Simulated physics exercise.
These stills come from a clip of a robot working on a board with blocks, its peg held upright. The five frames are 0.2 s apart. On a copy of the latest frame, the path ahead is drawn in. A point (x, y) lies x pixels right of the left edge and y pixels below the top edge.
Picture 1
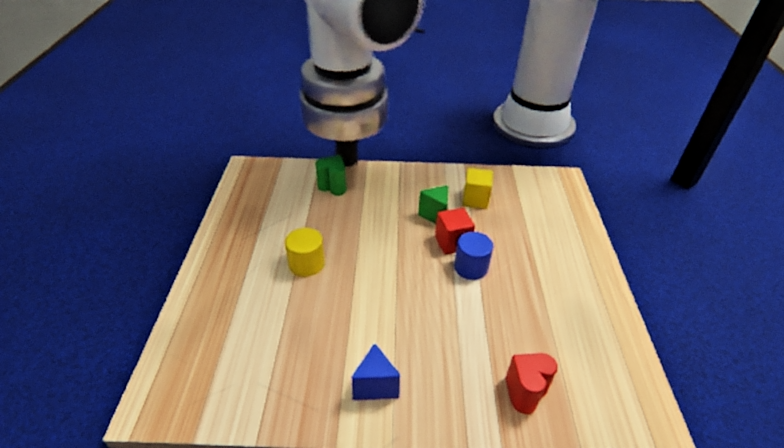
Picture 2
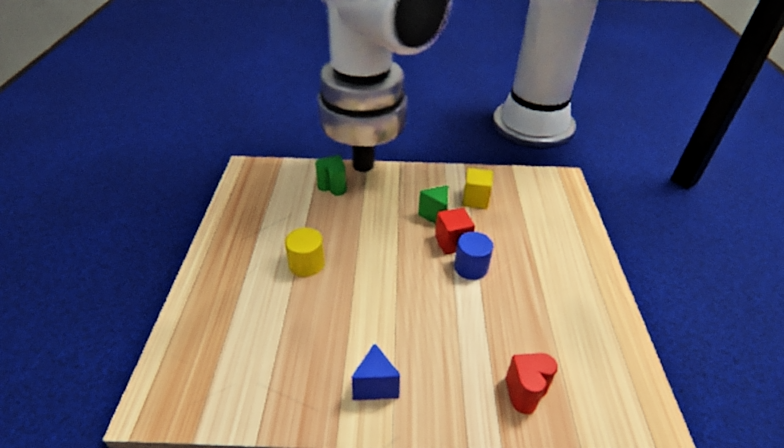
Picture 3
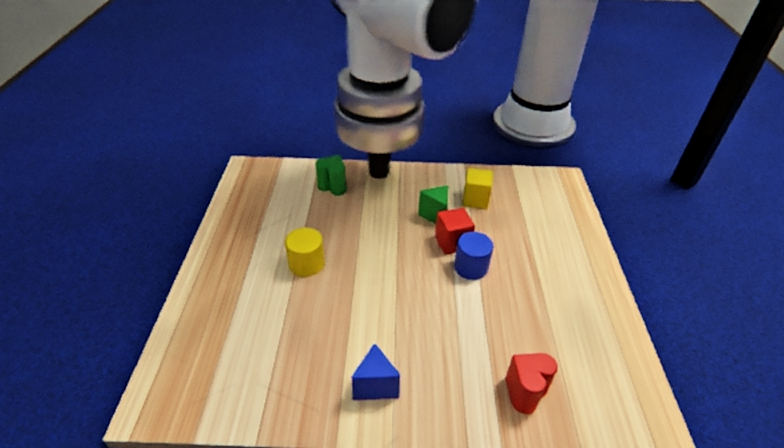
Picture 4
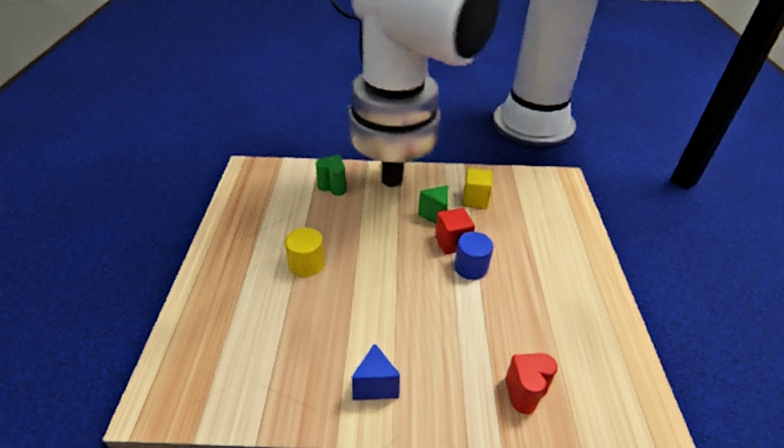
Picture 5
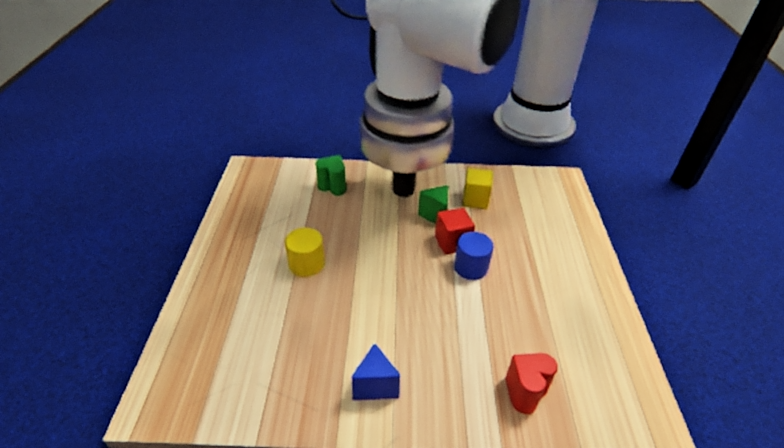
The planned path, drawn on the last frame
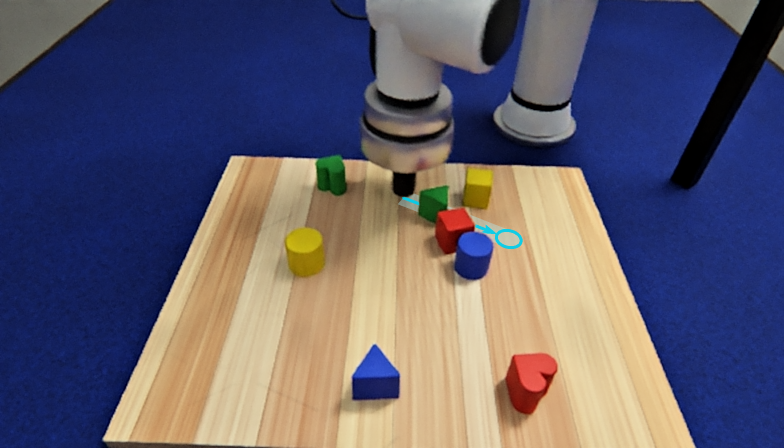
A white robot arm with a dark peg works at the far edge of a pale wooden board on blue flooring, seen from above the near side. Green, yellow, red and blue blocks sit scattered across it, with a blue triangle and red heart nearest. The arm glides a short way right and slightly nearer, touching no blocks, while the camera stays still.
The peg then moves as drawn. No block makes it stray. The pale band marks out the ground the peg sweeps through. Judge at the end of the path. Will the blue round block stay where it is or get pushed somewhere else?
Shifted out of place.
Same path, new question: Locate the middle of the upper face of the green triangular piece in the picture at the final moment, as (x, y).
About (520, 232).
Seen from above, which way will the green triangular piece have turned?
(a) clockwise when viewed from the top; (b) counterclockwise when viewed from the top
a
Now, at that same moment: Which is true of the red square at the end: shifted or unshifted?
Moved.
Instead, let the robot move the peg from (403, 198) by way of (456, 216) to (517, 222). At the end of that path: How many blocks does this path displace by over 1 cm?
Put simply, one block is moved more than 1 cm.
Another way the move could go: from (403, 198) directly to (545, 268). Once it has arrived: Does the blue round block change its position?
Answer: Yes.
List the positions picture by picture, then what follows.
The first picture shows tip of the peg at (347, 161), middles of tops, green triangular piece at (438, 193), red square at (456, 218), blue round block at (476, 243), yellow square at (480, 176).
The second picture shows peg at (364, 166), nothing pushed.
The third picture shows peg at (379, 172), nothing pushed.
The fourth picture shows peg at (392, 181), nothing pushed.
The fifth picture shows peg at (404, 190), green triangular piece at (438, 193), red square at (456, 218), blue round block at (476, 243), yellow square at (480, 176).
The line goes from (403, 198) to (509, 239).
The first path, step by step. One third of the way, peg at (439, 203); green triangular piece at (453, 200); red square at (460, 222), turned 15° clockwise.
Two thirds of the way, peg at (475, 217); green triangular piece at (492, 214); red square at (466, 224), turned 40° clockwise; blue round block at (477, 251).
At the end, peg at (511, 231); green triangular piece at (520, 232), turned 20° clockwise; red square at (466, 224), turned 40° clockwise; blue round block at (477, 251); yellow square unmoved.
